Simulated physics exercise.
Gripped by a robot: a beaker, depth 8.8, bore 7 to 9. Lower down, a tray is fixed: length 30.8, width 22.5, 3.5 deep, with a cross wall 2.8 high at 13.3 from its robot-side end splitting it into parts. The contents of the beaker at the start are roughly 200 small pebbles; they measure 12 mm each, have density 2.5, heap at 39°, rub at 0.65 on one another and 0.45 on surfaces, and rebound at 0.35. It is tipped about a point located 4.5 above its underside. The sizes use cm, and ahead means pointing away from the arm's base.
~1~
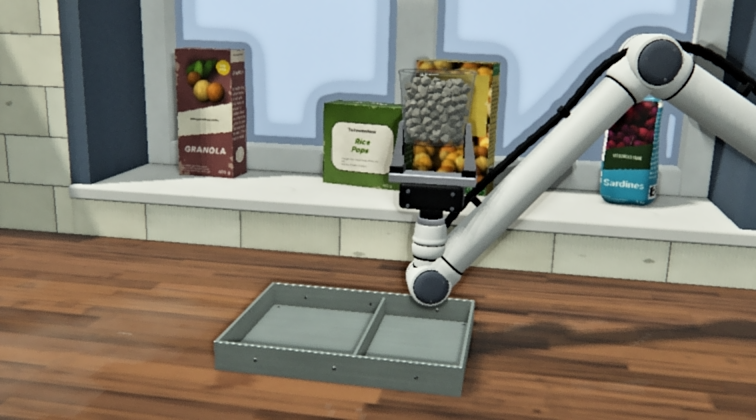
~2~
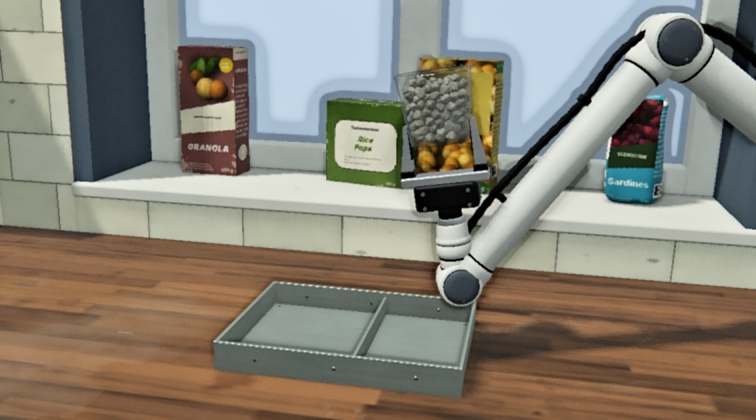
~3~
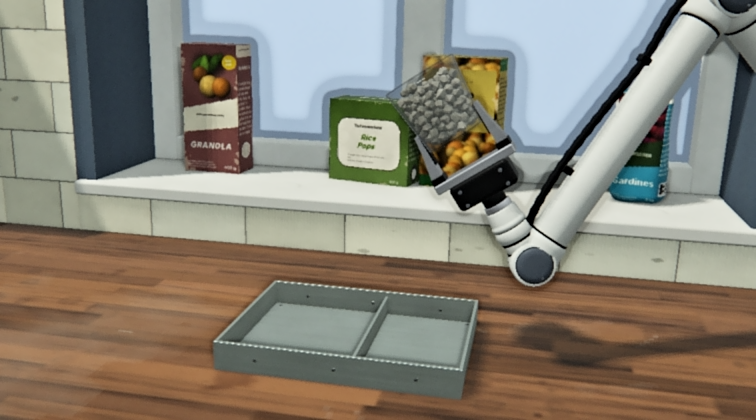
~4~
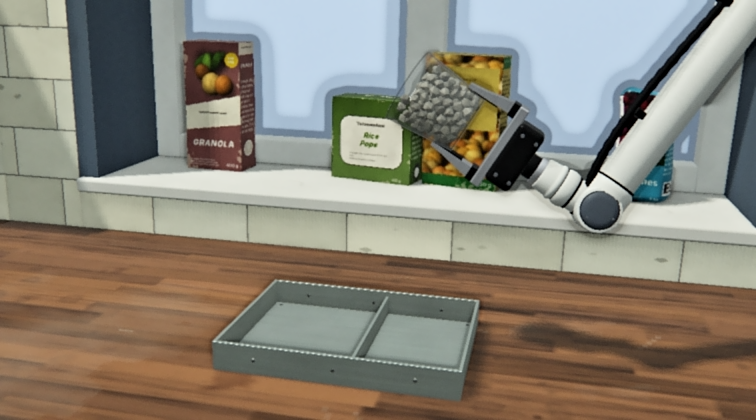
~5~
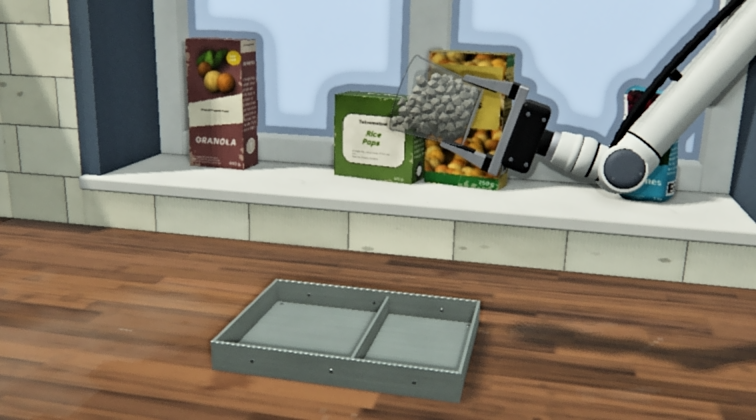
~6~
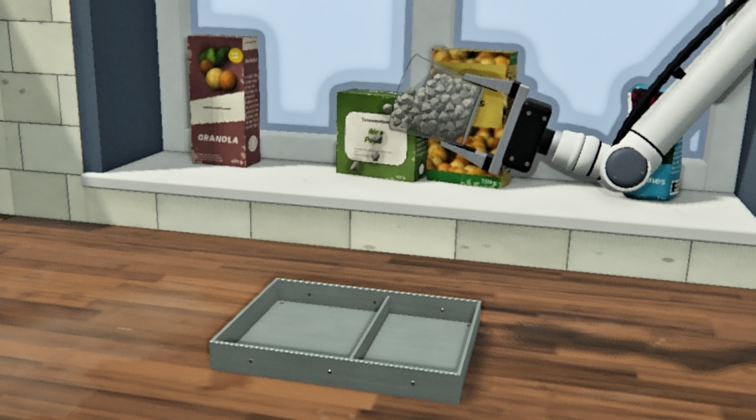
A clear beaker of small grey pebbles, gripped by a robot arm, tilted steadily to the left above a divided grey tray until it leaned well over, the pebbles shifting toward its rim.
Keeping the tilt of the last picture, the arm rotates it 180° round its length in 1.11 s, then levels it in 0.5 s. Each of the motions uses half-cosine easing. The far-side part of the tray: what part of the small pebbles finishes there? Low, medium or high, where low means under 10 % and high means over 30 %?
Medium.
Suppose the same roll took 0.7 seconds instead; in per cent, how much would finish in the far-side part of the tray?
I'd expect approximately 15 per cent then.
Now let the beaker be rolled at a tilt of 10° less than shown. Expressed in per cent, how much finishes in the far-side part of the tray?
Estimate: Some 5 %.
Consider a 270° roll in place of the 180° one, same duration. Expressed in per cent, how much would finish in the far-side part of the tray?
It would be near 20 per cent.
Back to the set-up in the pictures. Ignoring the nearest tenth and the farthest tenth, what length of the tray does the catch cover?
Around 10 cm.
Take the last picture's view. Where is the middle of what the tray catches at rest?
It's centred about (321, 341).
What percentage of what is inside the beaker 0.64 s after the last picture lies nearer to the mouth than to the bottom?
45 %.
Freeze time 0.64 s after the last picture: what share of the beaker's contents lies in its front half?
Estimate: Near 60 %.
Then, 0.64 s on, tipped 74°, highest piece 37 above the table; 188 in the beaker, 10 in the far-side part, 1 in flight or on a rim.
Then, 1.29 s on, tipped 53°, highest piece 37 above the table; 172 in the beaker, 27 in the far-side part.
Then, 1.81 s on, upright, highest piece 38 above the table; 172 in the beaker, 27 in the far-side part.
Then, 2.51 s on, upright, highest piece 38 above the table; 172 in the beaker, 27 in the far-side part.
In the end, 172 in the beaker, 27 in the far-side part. That is 14 % in the far-side part of the tray.
